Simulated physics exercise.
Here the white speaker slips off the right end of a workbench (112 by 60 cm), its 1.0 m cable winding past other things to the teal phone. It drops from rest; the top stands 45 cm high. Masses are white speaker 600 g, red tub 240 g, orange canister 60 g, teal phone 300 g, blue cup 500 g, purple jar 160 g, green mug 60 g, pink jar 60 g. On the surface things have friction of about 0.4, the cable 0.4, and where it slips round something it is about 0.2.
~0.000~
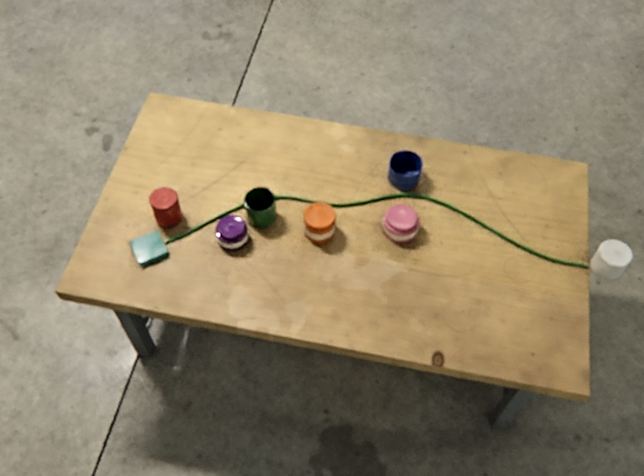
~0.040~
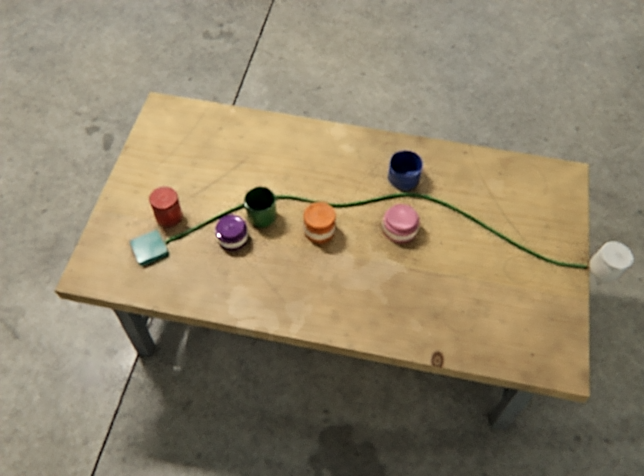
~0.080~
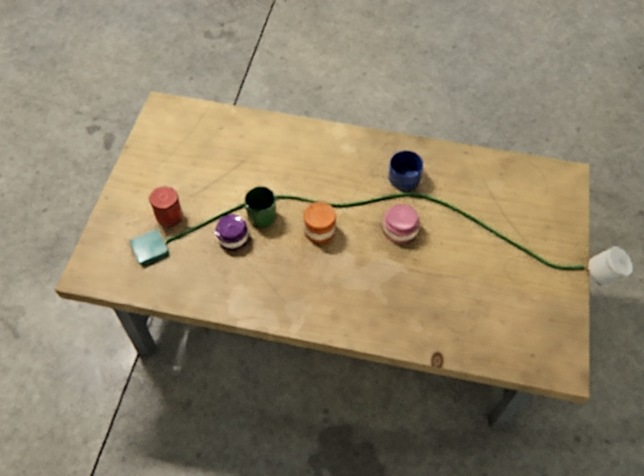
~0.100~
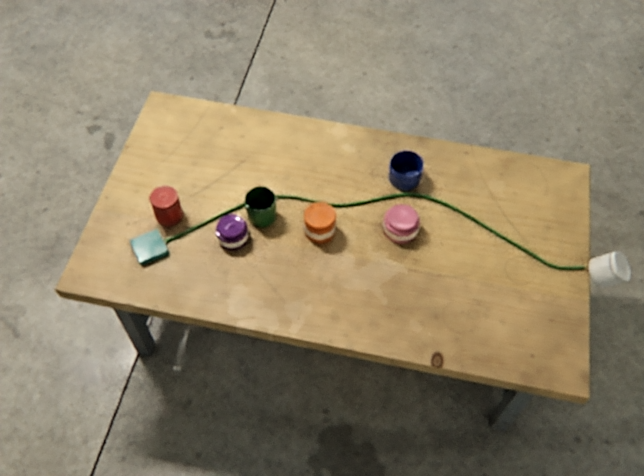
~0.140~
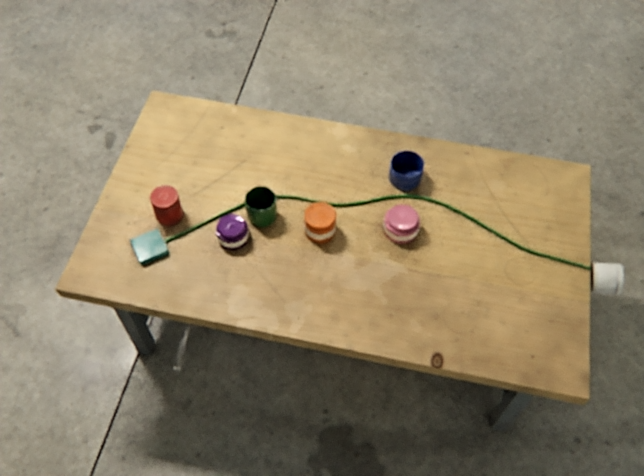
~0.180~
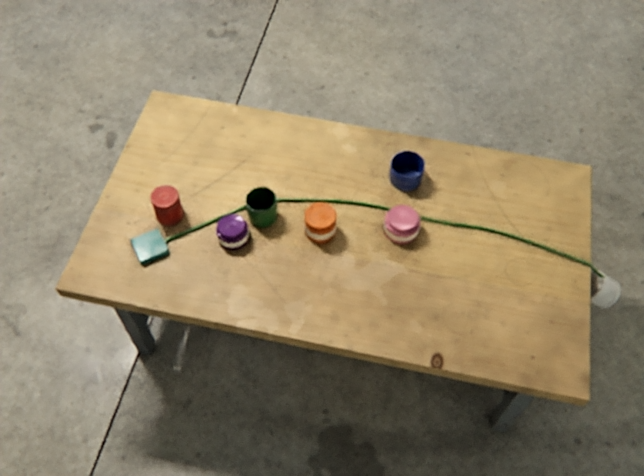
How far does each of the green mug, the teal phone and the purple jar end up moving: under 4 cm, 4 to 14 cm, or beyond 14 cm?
As I see it, the green mug goes a great distance; the teal phone goes a great distance; the purple jar goes a fair distance.
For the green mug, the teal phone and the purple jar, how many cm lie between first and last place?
About: Green mug over the edge, teal phone 30 cm, purple jar 8 cm.
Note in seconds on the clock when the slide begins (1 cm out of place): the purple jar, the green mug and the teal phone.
Roughly: Purple jar at 0.40 s, green mug at 0.20 s, teal phone at 0.22 s.
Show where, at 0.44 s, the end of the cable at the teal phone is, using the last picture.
(234, 227), roughly.
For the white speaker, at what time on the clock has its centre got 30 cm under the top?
At 0.50 s.
After 0.4 s, the cable's tail end at (234, 227); green mug 29 cm off its start, teal phone 16 cm off its start, purple jar 3 cm off its start.
After 0.7 s, the cable's tail end at (296, 224); green mug over the edge, teal phone 30 cm off its start, purple jar 8 cm off its start.
After 0.9 s, the cable's tail end at (305, 222); green mug over the edge, teal phone 32 cm off its start at (290, 215), purple jar 8 cm off its start at (266, 237).
After 1.2 s, the cable's tail end at (305, 222); green mug over the edge, teal phone 32 cm off its start, purple jar 8 cm off its start.
After 2.4 s, the cable's tail end at (305, 222); green mug over the edge, teal phone 32 cm off its start at (290, 215), purple jar 8 cm off its start at (266, 237), pink jar 15 cm off its start at (407, 278).
